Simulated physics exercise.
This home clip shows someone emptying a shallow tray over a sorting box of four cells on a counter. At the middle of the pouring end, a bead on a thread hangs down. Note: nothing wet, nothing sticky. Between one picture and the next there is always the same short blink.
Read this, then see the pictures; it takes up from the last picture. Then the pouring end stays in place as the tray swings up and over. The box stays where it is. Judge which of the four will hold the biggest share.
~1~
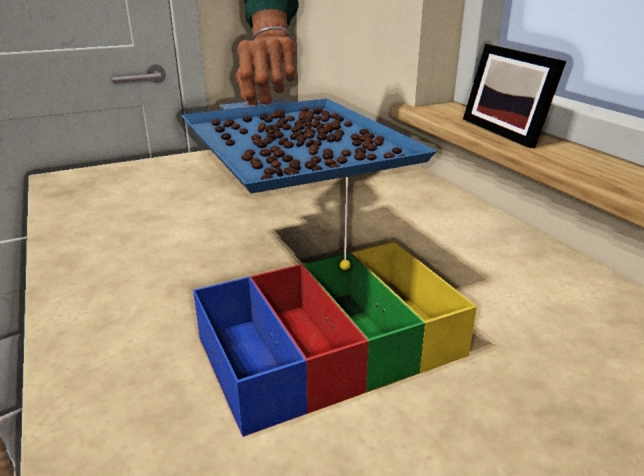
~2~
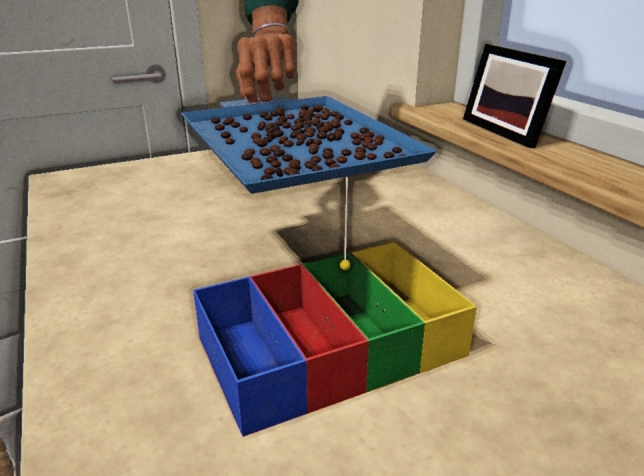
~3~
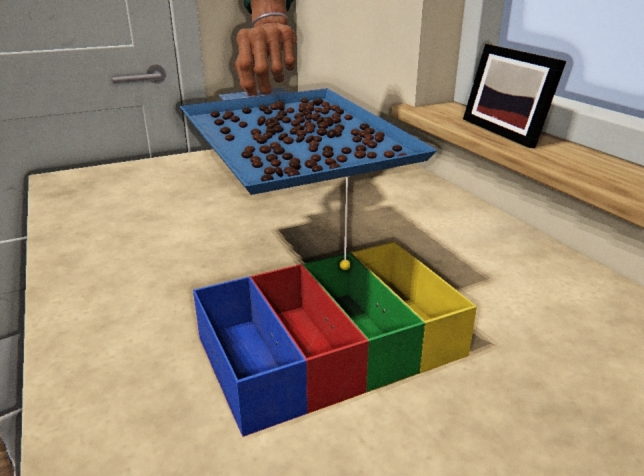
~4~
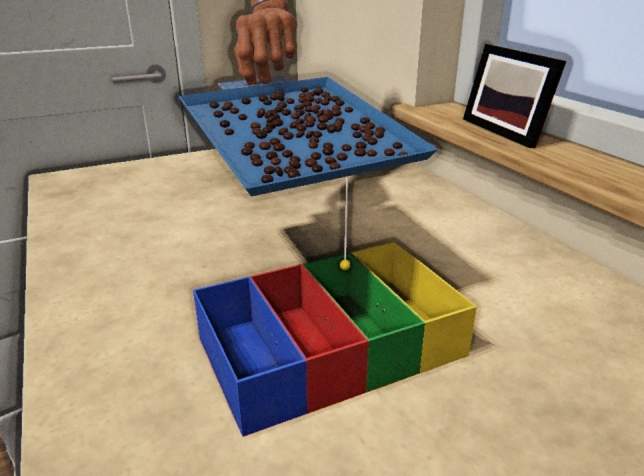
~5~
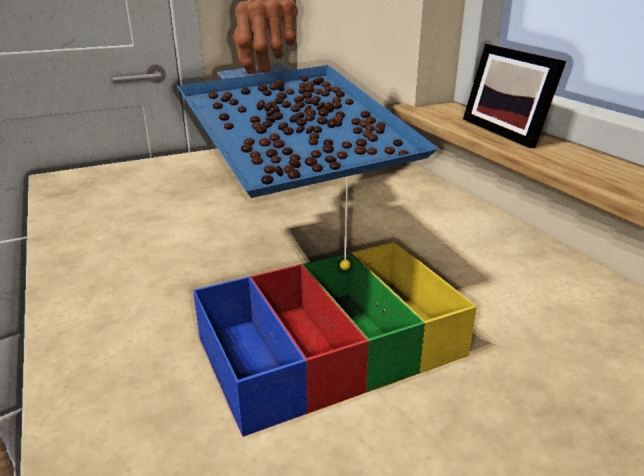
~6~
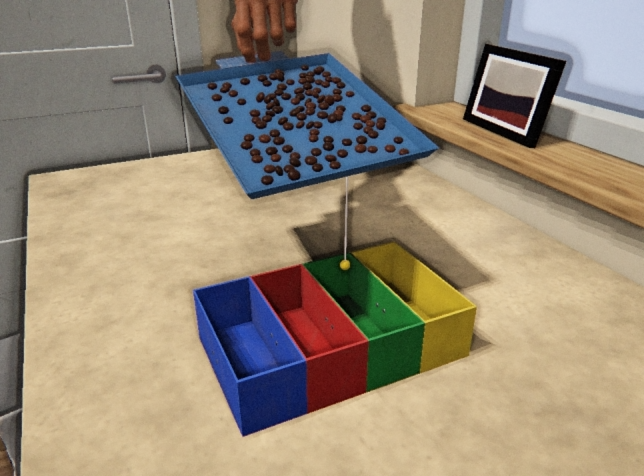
I would say the red cell.
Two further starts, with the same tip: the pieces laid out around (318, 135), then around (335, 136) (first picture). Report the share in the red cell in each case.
Close to 50 per cent, followed by close to 40 per cent.
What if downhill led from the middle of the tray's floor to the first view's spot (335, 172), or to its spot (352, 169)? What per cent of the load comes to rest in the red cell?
30 %, give or take, and then 10 %.
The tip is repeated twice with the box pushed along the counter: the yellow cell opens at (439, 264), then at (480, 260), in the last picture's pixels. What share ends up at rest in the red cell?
Close to 30 in a hundred, then close to 10 in a hundred.
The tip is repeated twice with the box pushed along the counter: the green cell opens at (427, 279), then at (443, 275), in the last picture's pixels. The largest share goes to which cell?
With the first placing it's that blue cell, with the second it's blue.
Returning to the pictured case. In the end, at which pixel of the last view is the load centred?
Resting centre, last frame: Roughly (316, 357).
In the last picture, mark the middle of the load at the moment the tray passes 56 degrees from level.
Roughly at (315, 178).
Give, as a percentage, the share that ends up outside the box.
I'd say around 0 per cent.
Just after the last frame, tray tipped steeply; the larger part on the tray; just a few in the green cell; roughly a quarter falling or outside the box.
A moment on, tray tipped right over; just a few on the tray; roughly a third in the red cell; roughly a quarter in the blue cell; roughly a quarter in the green cell; about a tenth in the yellow cell; about a tenth falling or outside the box.
Further on, tray tipped past a quarter turn; roughly a third in the red cell; roughly a quarter in the blue cell; roughly a quarter in the green cell; about a tenth in the yellow cell; just a few falling or outside the box.
When it is over, tray tipped past a quarter turn; roughly a third in the red cell; roughly a quarter in the blue cell; roughly a quarter in the green cell; about a tenth in the yellow cell; just a few outside the box.
